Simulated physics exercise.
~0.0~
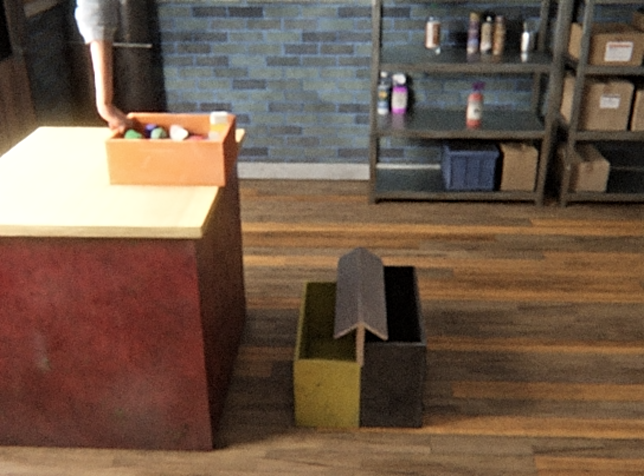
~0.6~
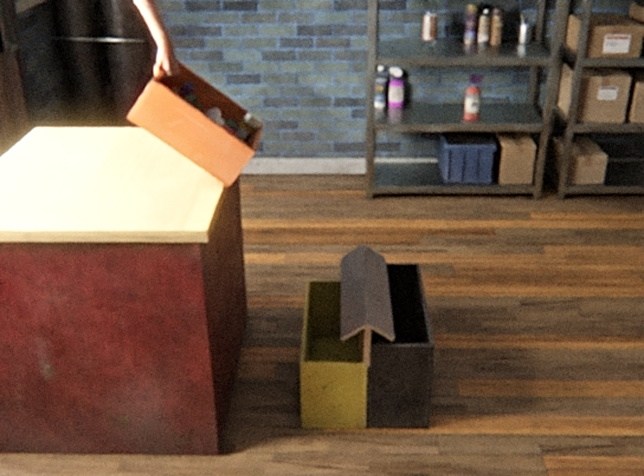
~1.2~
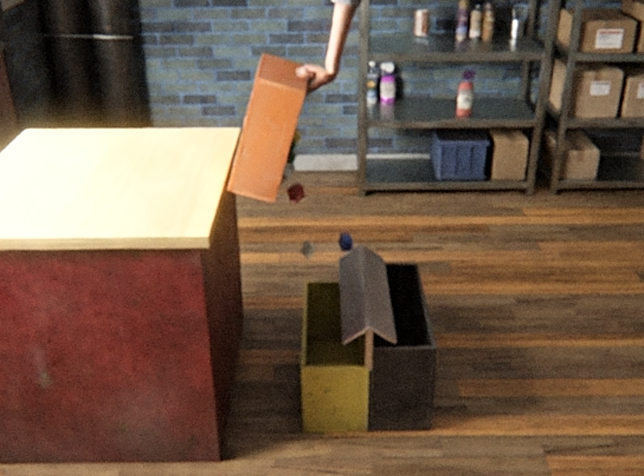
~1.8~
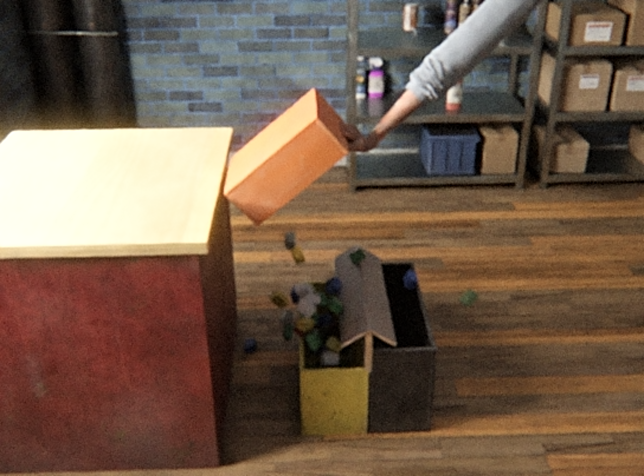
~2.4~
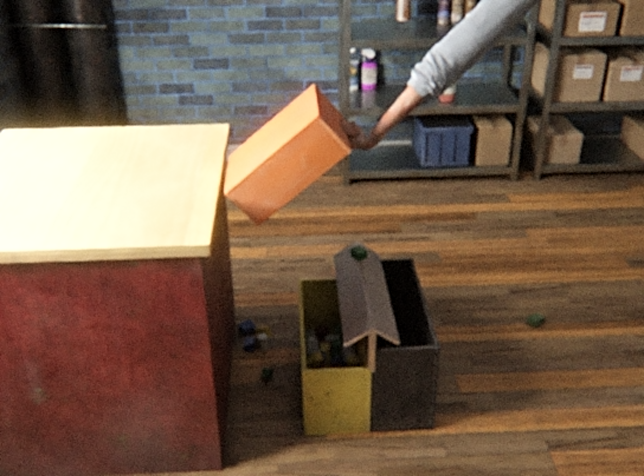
An orange crate of small coloured pieces sits on the pale top of a dark red bench, seen from slightly above in a room with a brick wall and shelves. On the wooden floor to the right stand an empty yellow tote and a black one, with a grey ridge over their shared wall. A hand tips the crate over the bench's right end, and pieces tumble out, mostly into the yellow tote. A few scatter onto the floor. The arm holds the crate tilted as most pieces rest in the yellow tote, some beside the bench and a green one far right.
